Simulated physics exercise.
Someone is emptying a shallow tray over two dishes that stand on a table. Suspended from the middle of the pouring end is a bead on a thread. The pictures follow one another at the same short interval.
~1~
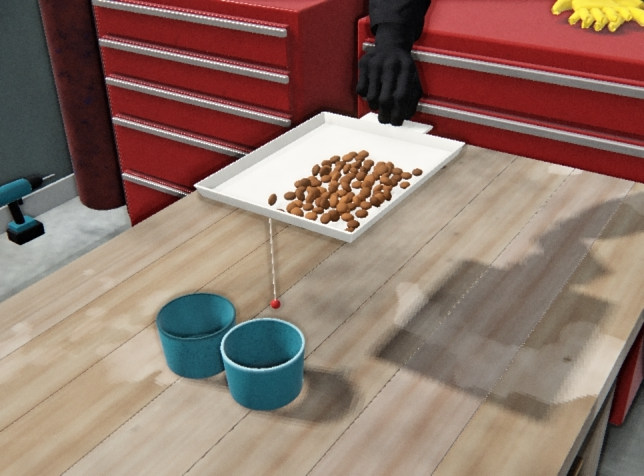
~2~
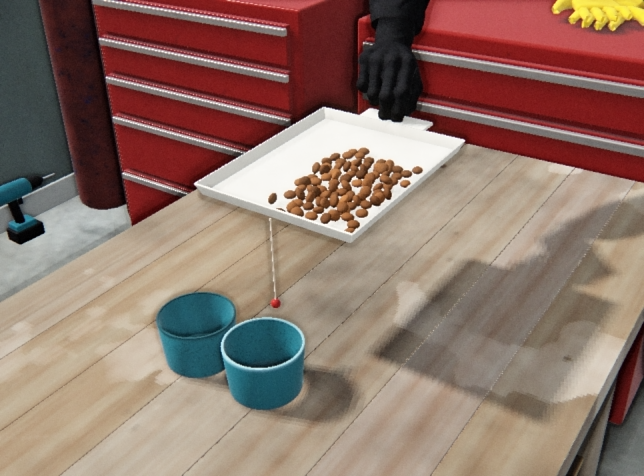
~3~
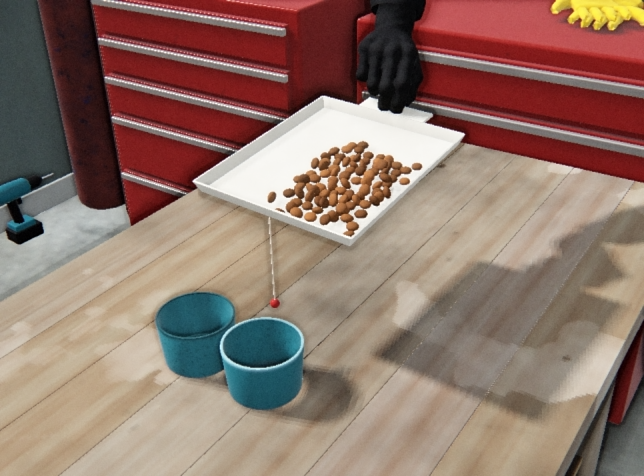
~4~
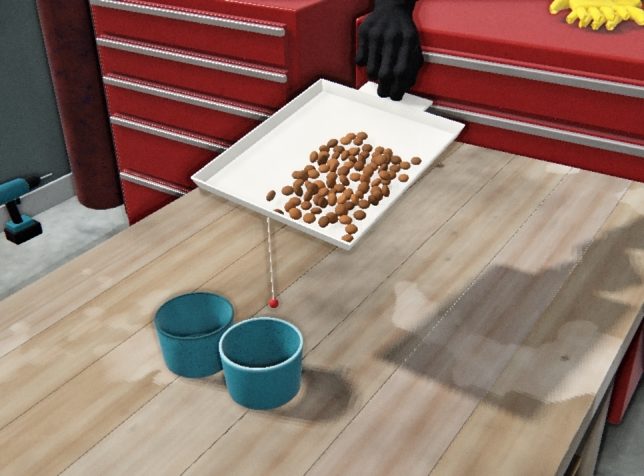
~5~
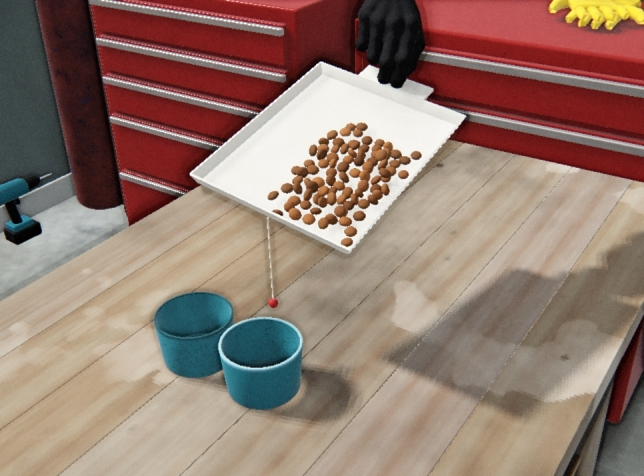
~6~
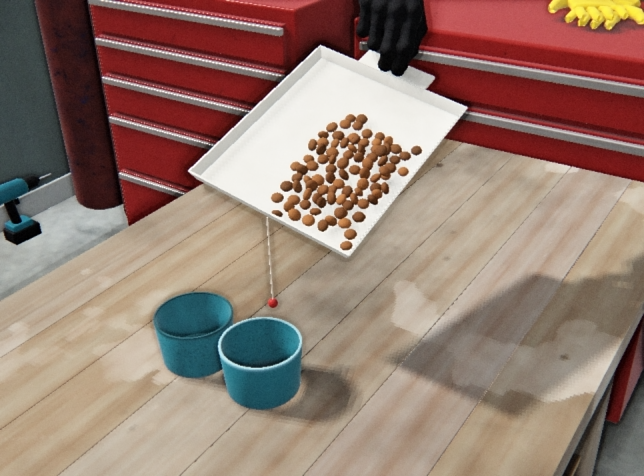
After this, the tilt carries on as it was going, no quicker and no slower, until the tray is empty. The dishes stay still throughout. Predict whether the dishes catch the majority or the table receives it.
The table receives the majority.
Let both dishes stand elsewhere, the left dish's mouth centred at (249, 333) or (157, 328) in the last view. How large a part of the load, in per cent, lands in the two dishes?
Close to 30 in a hundred first, close to 0 in a hundred second.
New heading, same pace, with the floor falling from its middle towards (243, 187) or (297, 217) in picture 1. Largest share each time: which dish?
Taking them in order: Left side, followed by right side.
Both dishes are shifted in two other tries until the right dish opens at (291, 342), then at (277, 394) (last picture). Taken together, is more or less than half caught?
Together the dishes get less than a half first, then less than a half.
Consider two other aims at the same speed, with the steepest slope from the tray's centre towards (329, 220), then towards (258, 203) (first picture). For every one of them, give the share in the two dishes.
First heading 10 %, second heading 80 %.
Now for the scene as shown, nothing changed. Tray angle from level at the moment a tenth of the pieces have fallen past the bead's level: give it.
Reading: Some 80°.
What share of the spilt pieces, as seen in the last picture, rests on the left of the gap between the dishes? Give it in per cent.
It comes out at roughly 0 percent.
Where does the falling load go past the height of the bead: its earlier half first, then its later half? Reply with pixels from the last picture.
Around (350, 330) first; around (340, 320) second.
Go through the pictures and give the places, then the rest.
Corners of the pouring end at (202, 184) and (350, 230), level; middle of the load at (346, 188), bits of dog kibble; left dish at (172, 353); right dish at (239, 384); bead on its thread at (276, 304), in the first picture.
Corners of the pouring end at (202, 183) and (350, 230), level; middle of the load at (347, 186), in the second picture.
Corners of the pouring end at (200, 180) and (349, 234), tipped barely, lowest at the right corner; middle of the load at (346, 184), in the third picture.
Corners of the pouring end at (199, 176) and (348, 239), tipped a little, lowest at the right corner; middle of the load at (345, 181), in the fourth picture.
Corners of the pouring end at (197, 173) and (348, 244), tipped clearly, lowest at the right corner; middle of the load at (344, 177), in the fifth picture.
Corners of the pouring end at (196, 170) and (347, 249), tipped clearly, lowest at the right corner; middle of the load at (344, 175); left dish at (169, 352); right dish at (236, 383), in the sixth picture.
Soon, tray tipped steeply; nearly all on the tray; a stray few outside both; a small part in the air.
A while on, tray tipped past a quarter turn; a stray few in the right dish; nearly all outside both; a stray few in the air.
Towards the end, tray tipped past a quarter turn; a stray few in the right dish; nearly all outside both.
Finally, tray tipped past a quarter turn; a stray few in the right dish; none in the left dish; nearly all outside both.
